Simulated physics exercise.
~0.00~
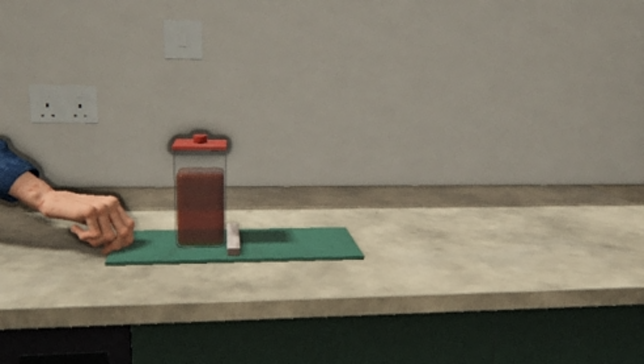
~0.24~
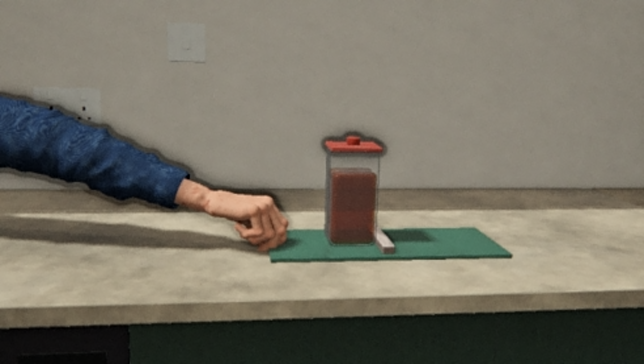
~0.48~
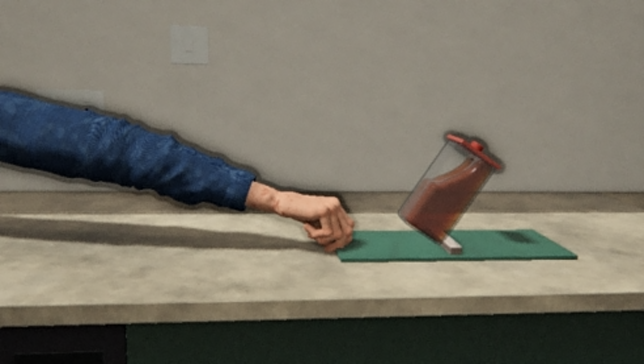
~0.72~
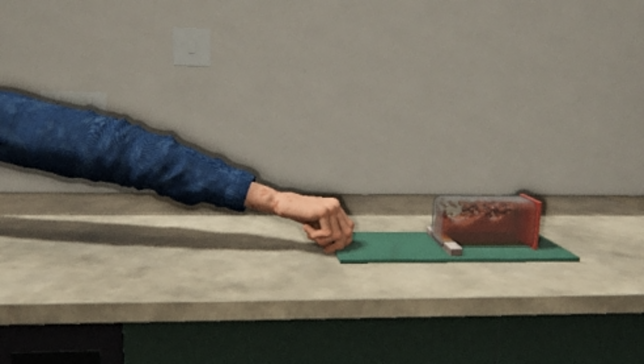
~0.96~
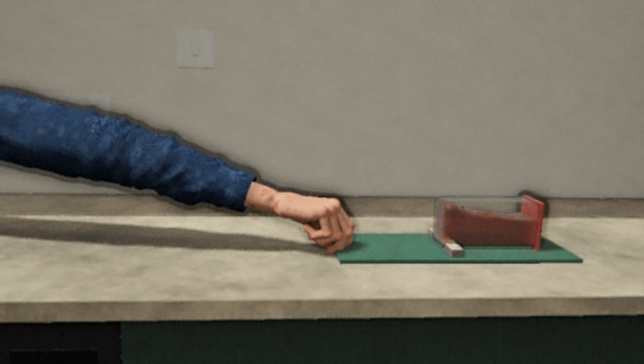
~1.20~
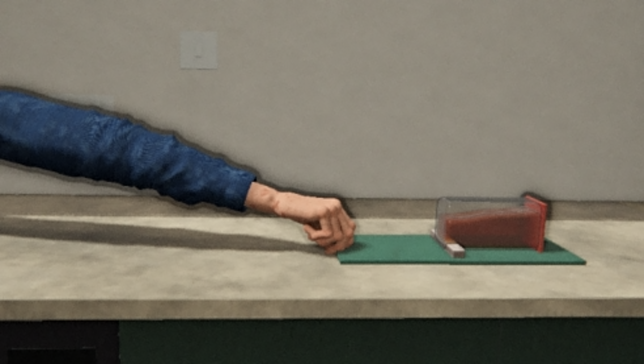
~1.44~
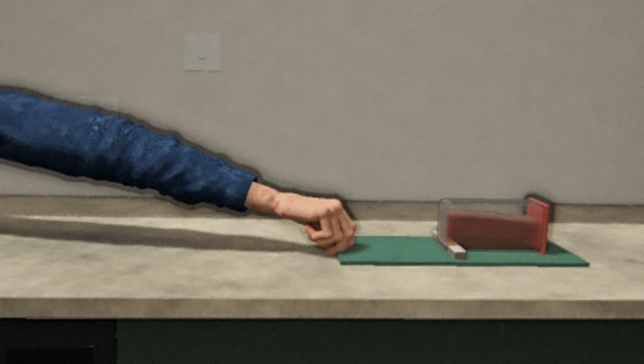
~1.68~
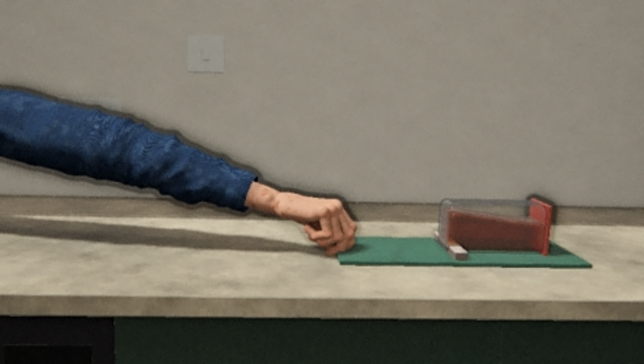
At the start, a clear canister with a red cap, holding reddish-brown tea, stands upright on a green board on a countertop, its foot beside a low pale batten. A hand in a blue sleeve, at the board's left end, moves to the right along with the board, and the canister rides along upright. As the hand and board come to a stop, the canister tips over the batten to the right, its tea slanting inside. It lands on its side with the cap pointing right, and the tea sloshes about. The canister stays lying there, still closed, while the tea settles and the hand remains at the board's edge.
